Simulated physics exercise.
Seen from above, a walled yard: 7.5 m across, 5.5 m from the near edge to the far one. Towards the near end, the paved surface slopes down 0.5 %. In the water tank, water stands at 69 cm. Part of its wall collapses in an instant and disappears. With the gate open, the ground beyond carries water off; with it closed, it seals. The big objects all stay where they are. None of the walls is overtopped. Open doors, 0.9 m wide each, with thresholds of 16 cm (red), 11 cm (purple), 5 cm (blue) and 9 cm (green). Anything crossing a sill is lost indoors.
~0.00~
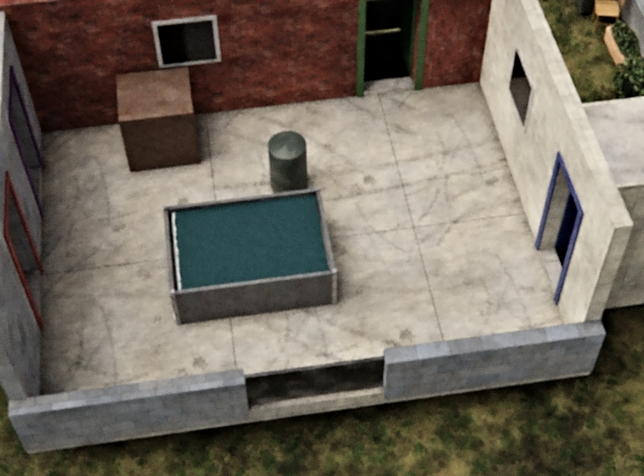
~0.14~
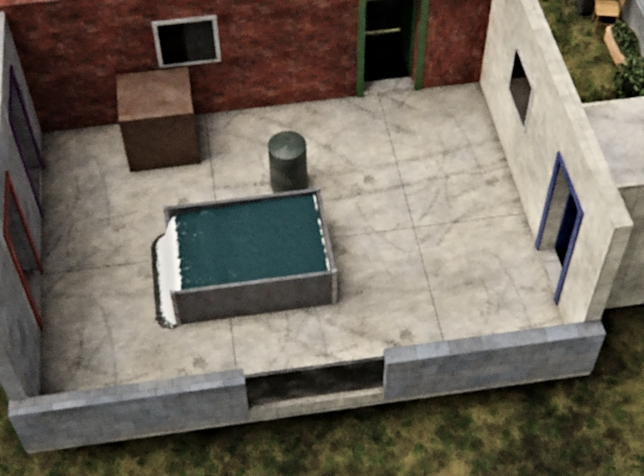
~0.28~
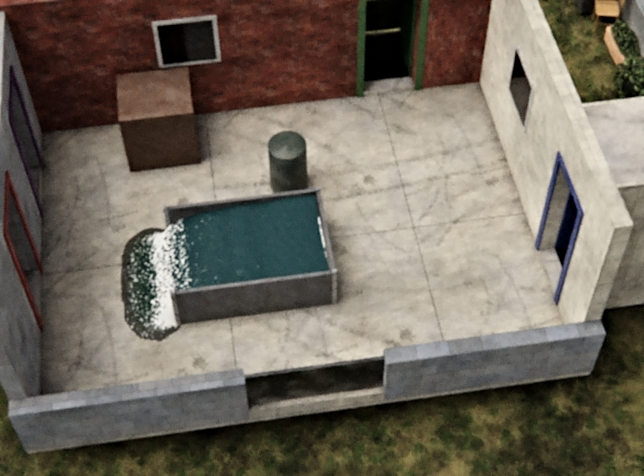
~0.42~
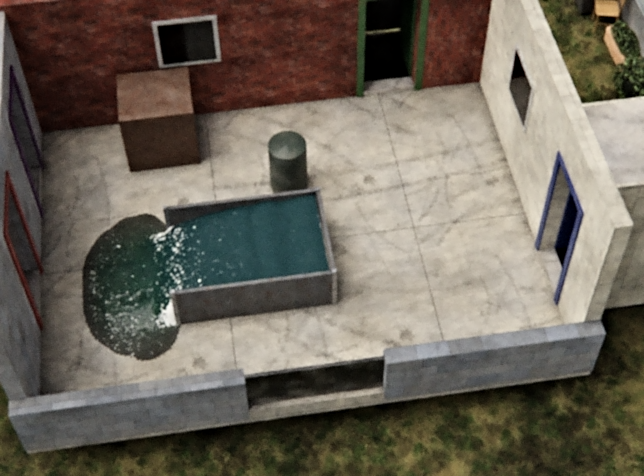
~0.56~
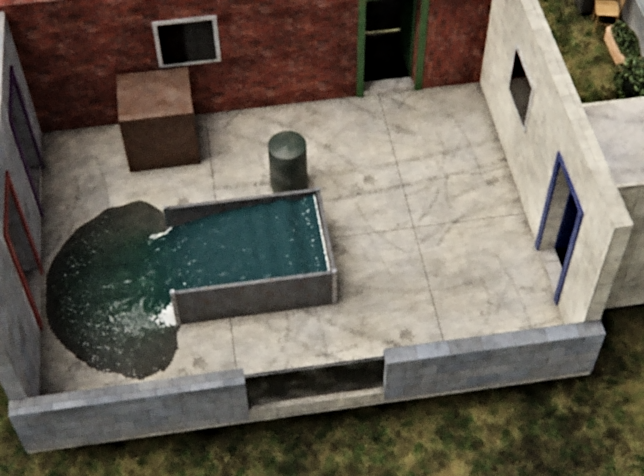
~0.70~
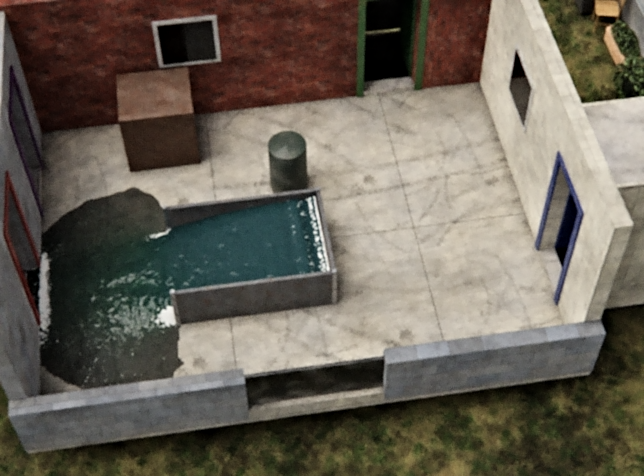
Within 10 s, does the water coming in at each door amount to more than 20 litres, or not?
At the red door: More than 20 litres. At the purple door: More than 20 litres. At the blue door: More than 20 litres. At the green door: Not more than 20 litres.
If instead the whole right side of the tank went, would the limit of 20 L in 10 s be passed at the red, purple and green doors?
Door by door - red: Within bounds, purple: Within bounds, green: Within bounds.
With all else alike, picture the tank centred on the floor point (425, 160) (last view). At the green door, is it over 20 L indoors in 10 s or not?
Then, at green, it's within bounds.
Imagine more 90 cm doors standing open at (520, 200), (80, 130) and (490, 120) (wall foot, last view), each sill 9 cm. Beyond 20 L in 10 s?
Result in order - not enough, more than that, not enough.
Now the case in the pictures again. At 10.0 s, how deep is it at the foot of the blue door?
Looks like about 8.0 cm at that spot.
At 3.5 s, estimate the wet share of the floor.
40 %.
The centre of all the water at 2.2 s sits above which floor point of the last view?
Around (147, 283).
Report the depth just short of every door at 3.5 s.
Depths in centimetres - red: 20, purple: 10, blue: 0, green: 0.
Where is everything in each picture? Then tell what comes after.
The first frame shows the water tank at (248, 242) is whole and still, 69 cm deep.
In the second frame, water pours out at (175, 272) and has run 0.8 m, to (163, 239); typically 7 cm deep outside, 69 cm at the water tank's back.
In the third frame, the front is at (144, 236), 1.0 m from the gap at (175, 272); 1.2 m2 of floor is under water; 69 cm left at the back of the water tank.
In the fourth frame, the front is at (97, 248), 1.4 m from the gap at (175, 273); 2.6 m2 of floor is under water; 69 cm left at the back of the water tank.
In the fifth frame, the front is at (54, 272), 1.9 m from the gap at (175, 274); 4.3 m2 of floor is under water; 65 cm left at the back of the water tank.
In the sixth frame, the front is at (42, 239), 2.3 m from the gap at (175, 273); 5.7 m2 of floor is under water; 58 cm left at the back of the water tank.
After 1.4 s water covers 20 % of the floor and is deepest (40 cm) near (42, 306); red door 39 cm at the sill, 87 L in, purple door 12 cm at the sill, 0 L in, blue door not reached, green door not reached.
After 2.2 s water covers 25 % of the floor and is deepest (42 cm) near (41, 424); red door 35 cm at the sill, 200 L in, purple door 15 cm at the sill, 3 L in, blue door not reached, green door not reached.
After 3.5 s water covers 40 % of the floor and is deepest (29 cm) near (118, 130); red door 20 cm at the sill, 278 L in, purple door 10 cm at the sill, 11 L in, blue door not reached, green door not reached.
After 6.0 s water covers 65 % of the floor and is deepest (18 cm) near (551, 353); red door 11 cm at the sill, 285 L in, purple door 14 cm at the sill, 33 L in, blue door 10 cm at the sill, 9 L in, green door 1 cm at the sill, 0 L in.
After 10.0 s water covers 90 % of the floor and is deepest (10 cm) near (107, 415); red door 7 cm at the sill, 285 L in, purple door 6 cm at the sill, 38 L in, blue door 8 cm at the sill, 41 L in, green door 2 cm at the sill, 0 L in.
